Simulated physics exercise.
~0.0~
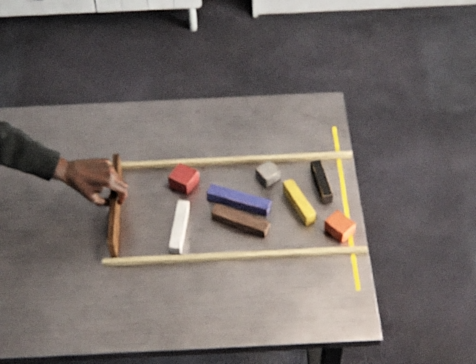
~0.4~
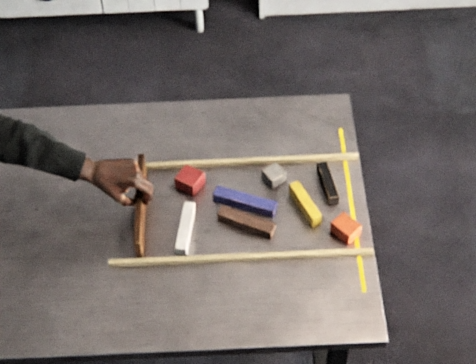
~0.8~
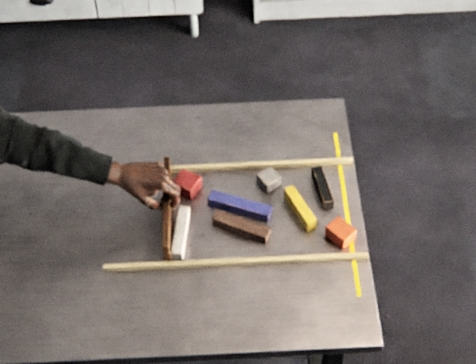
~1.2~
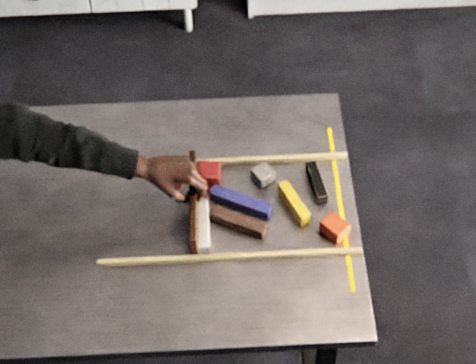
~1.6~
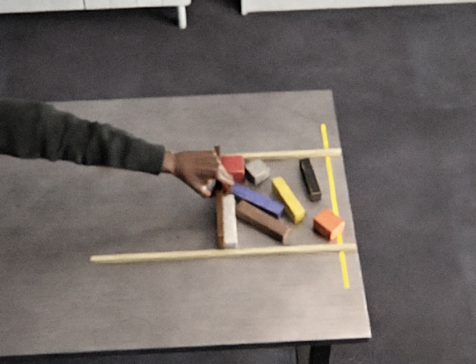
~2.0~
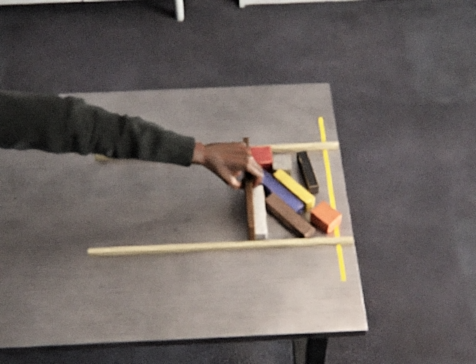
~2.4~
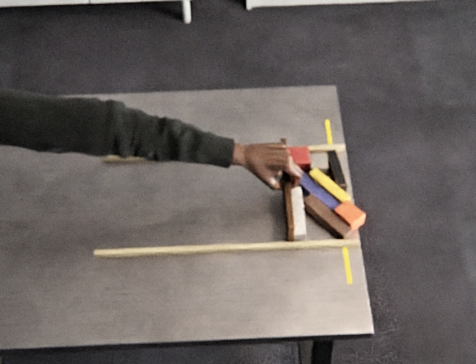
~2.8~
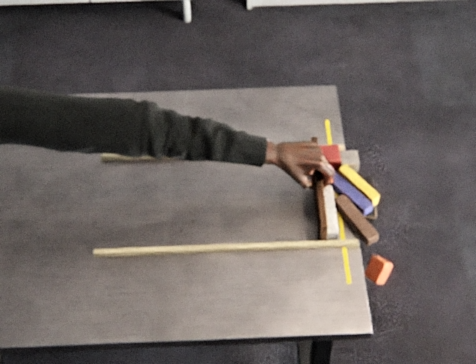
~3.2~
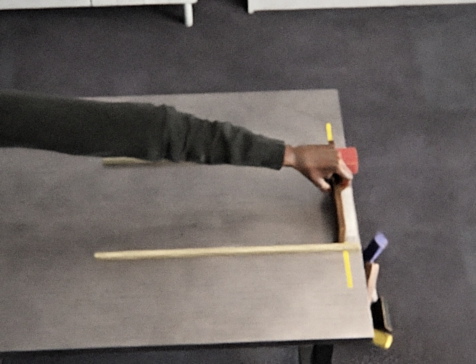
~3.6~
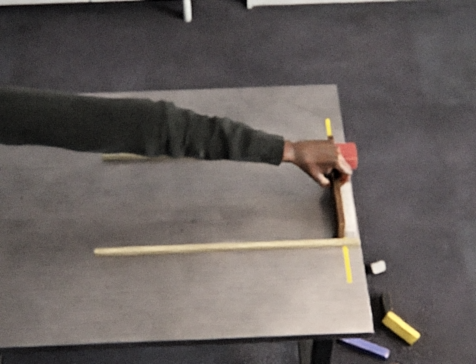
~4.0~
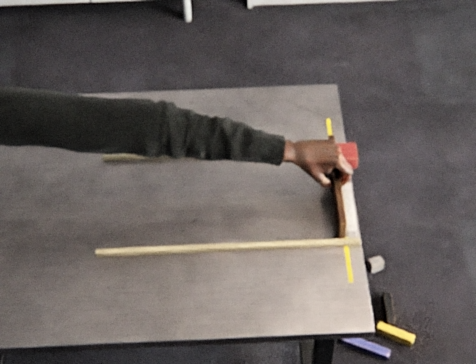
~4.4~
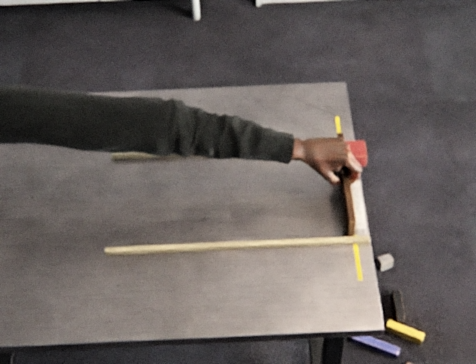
To begin with, a hand holds a brown board upright at the left end of two pale rails on a grey table, with eight coloured blocks and bars lying between it and a yellow tape line near the right edge. The hand slides the board right, gathering the white bar and red block, then the blue and brown bars. The pieces bunch up and cross the tape, and the orange block drops off the edge. More pieces tumble after it, some landing on the floor. The board stops near the tape, with the red block and a white bar still perched at the edge.
